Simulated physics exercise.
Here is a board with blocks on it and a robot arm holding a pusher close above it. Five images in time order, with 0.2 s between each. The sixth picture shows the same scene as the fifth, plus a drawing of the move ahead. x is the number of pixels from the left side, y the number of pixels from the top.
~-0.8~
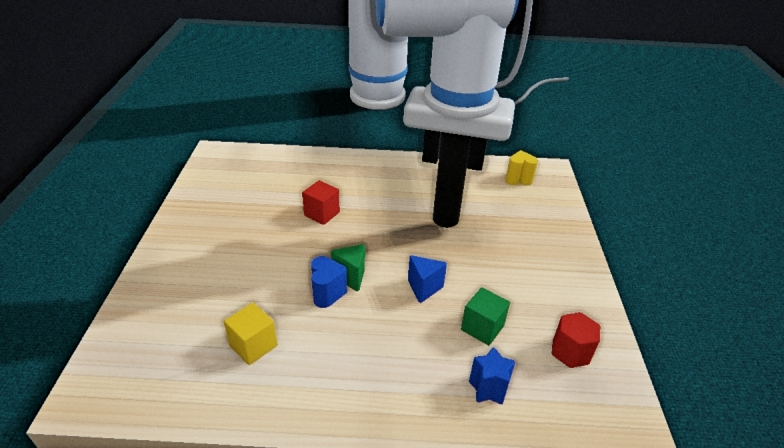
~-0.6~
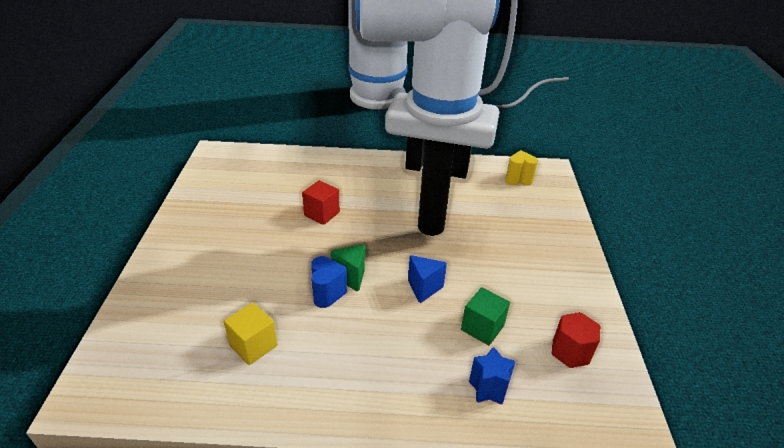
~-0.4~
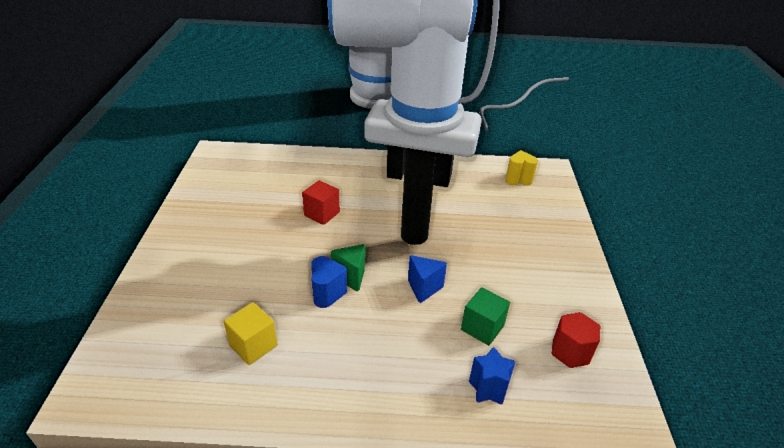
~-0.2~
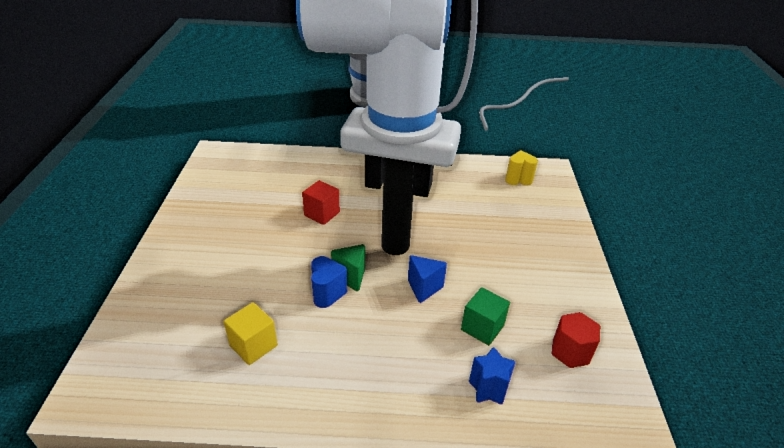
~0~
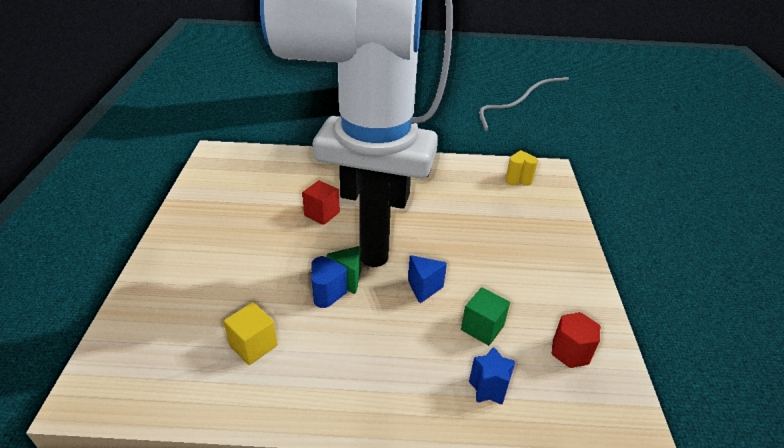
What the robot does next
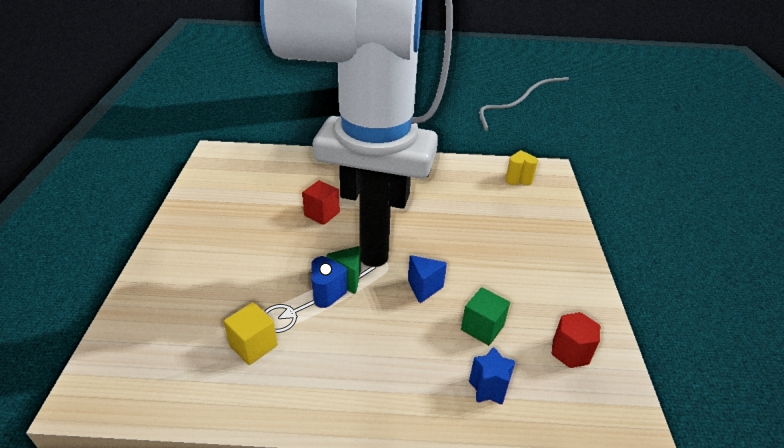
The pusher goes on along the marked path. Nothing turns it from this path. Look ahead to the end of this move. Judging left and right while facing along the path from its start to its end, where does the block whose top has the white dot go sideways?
With start-to-end as forward, it shifts left.
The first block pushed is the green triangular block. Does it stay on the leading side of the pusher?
By the time the path ends, the green triangular block is still sitting right in front of the pusher.
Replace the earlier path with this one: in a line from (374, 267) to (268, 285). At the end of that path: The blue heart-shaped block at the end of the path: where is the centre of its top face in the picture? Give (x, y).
It should be at (304, 291) by then.
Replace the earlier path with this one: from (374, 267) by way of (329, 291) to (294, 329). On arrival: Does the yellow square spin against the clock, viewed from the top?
Answer: No.
The line goes from (374, 267) by way of (346, 285) and (314, 302) to (279, 318); the dot is on the blue heart-shaped block.
The first path, step by step. One third of the way, pusher (344, 276); blue heart-shaped block (298, 289); green triangular block (316, 274).
Two thirds of the way, pusher (313, 292); yellow square (245, 323); blue heart-shaped block (278, 308), turned 35° anticlockwise; green triangular block (285, 287), turned 35° anticlockwise.
At the end, pusher (277, 309); yellow square (228, 339), turned 20° clockwise; blue heart-shaped block (267, 325), turned 50° anticlockwise; green triangular block (247, 307), turned 55° anticlockwise; blue triangular block unmoved.
